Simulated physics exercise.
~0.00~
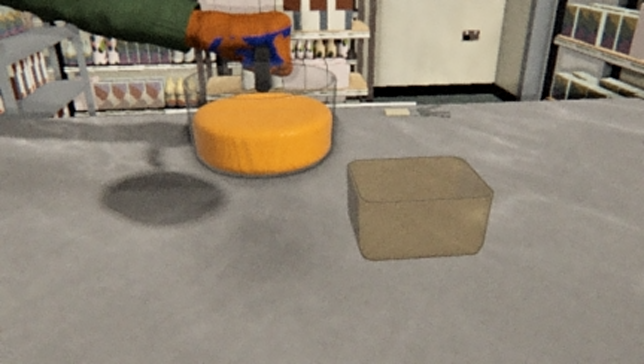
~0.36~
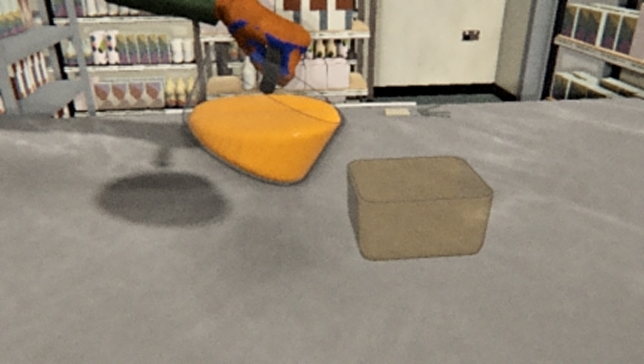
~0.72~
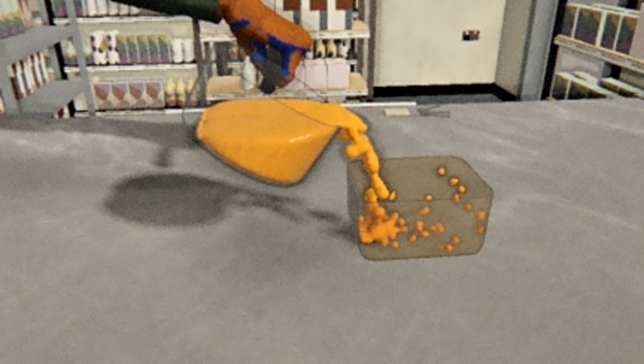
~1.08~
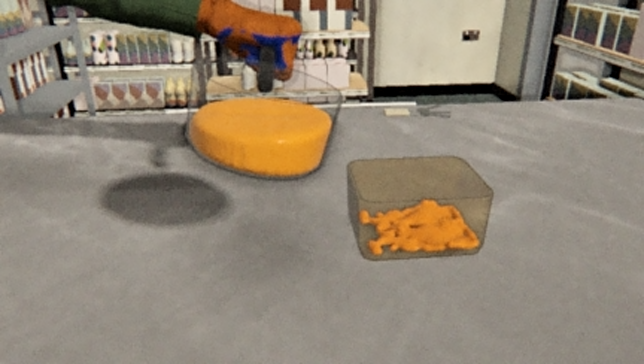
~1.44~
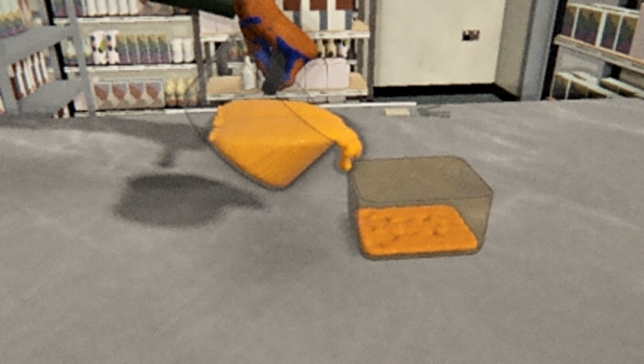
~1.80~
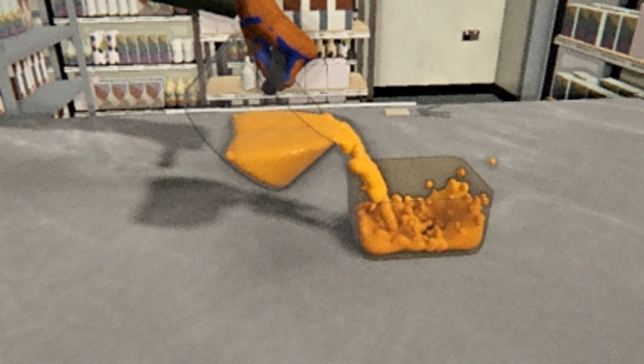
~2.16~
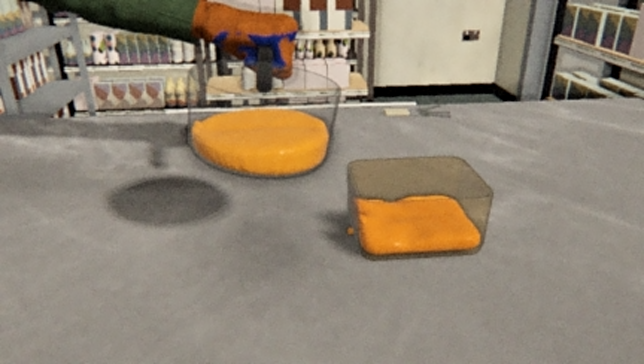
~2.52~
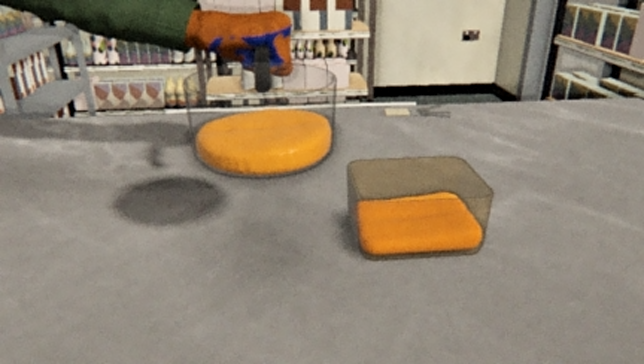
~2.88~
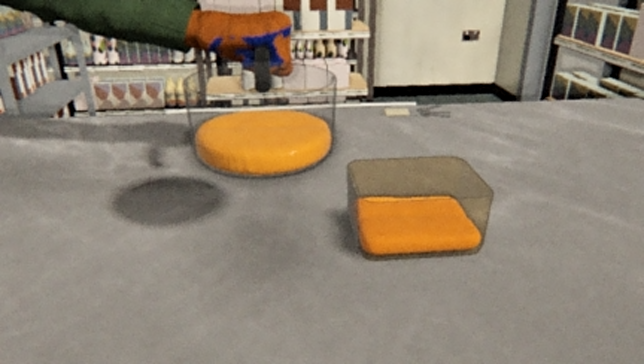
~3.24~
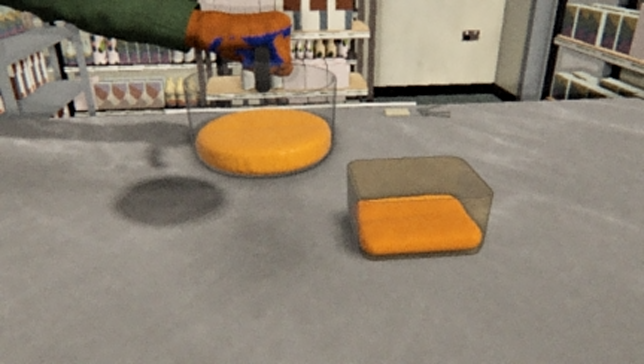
At first, an empty, see-through oblong tub sits on a grey worktop, while a gloved hand at the end of a green sleeve holds a clear, round pan of orange juice to its left. The pan tips to the right, and a thin stream spills over its rim and splashes into the tub. It then eases back partway, leaving a shallow layer below. Next it tilts forward again, more steeply, and a thicker stream churns up the juice in the tub. Finally the pan returns to level, still holding juice, and the tub settles partly filled.
